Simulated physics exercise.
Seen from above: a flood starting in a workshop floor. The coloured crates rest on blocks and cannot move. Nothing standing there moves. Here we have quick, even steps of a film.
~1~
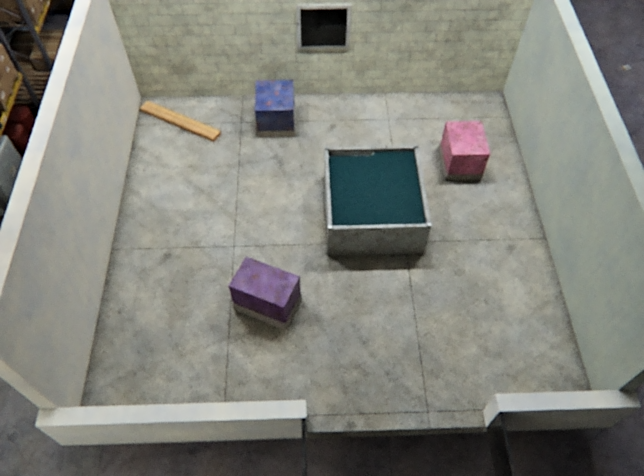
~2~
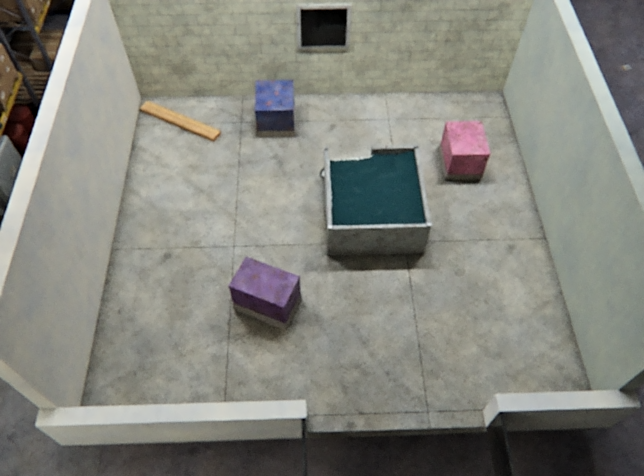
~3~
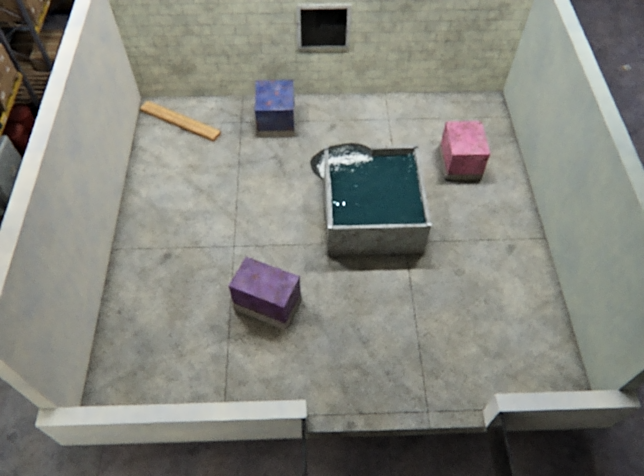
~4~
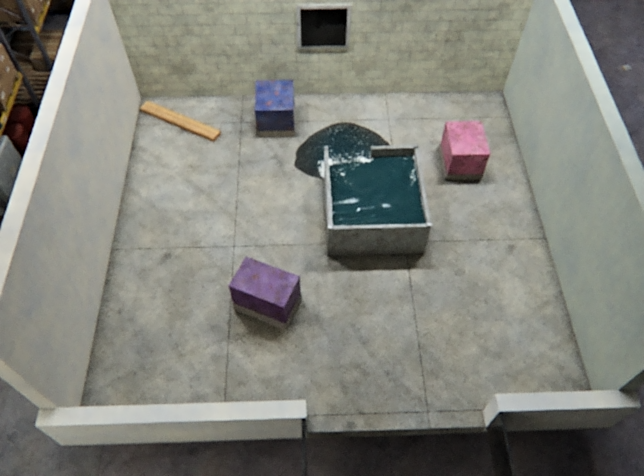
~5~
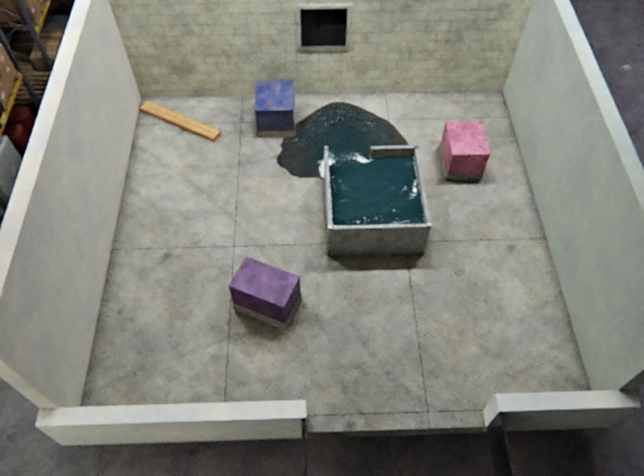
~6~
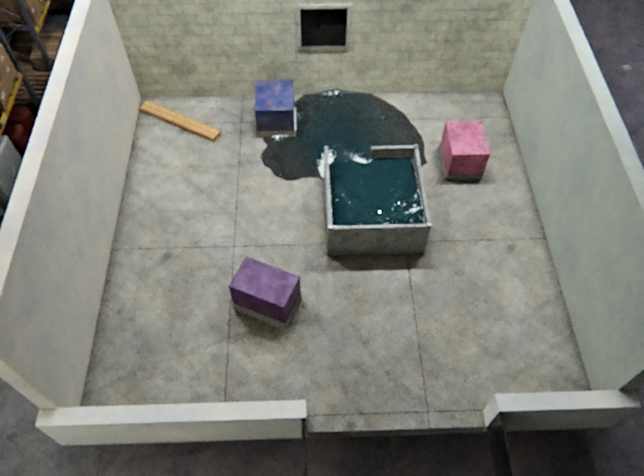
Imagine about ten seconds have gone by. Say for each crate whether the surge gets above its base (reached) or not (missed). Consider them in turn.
At the end, the blue crate is caught by the water. The pink crate is safe from the water. The purple crate is safe from the water.
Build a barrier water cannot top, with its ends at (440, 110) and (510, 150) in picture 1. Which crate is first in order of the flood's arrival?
The blue crate gets it first.
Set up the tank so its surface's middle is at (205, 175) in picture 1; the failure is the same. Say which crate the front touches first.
It is the one in blue.
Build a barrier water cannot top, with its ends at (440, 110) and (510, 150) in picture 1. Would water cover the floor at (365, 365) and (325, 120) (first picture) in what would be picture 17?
Untouched, reached.
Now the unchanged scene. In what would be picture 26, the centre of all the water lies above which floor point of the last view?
Centre of the water: Near (350, 153).
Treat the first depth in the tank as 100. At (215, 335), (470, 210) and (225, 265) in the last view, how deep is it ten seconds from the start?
Going in order, roughly 2, 2 and 2 %.
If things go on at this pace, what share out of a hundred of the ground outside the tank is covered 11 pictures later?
My estimate is close to 25 per cent.
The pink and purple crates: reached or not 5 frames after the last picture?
At pink, wet; at purple, dry.
A moment on, water covers 15 % of the floor; the blue crate water round its plinth, the pink crate water round its plinth, the purple crate not reached.
Next, water covers 25 % of the floor; the blue crate water round its plinth, the pink crate water round its plinth, the purple crate not reached.
Then, water covers 30 % of the floor; the blue crate water round its plinth, the pink crate water round its plinth, the purple crate not reached.
Later, water covers 60 % of the floor; the blue crate water round its plinth, the pink crate water round its plinth, the purple crate not reached.
In the end, water covers 90 % of the floor; the blue crate was topped, the pink crate stayed above the water, the purple crate stayed above the water.
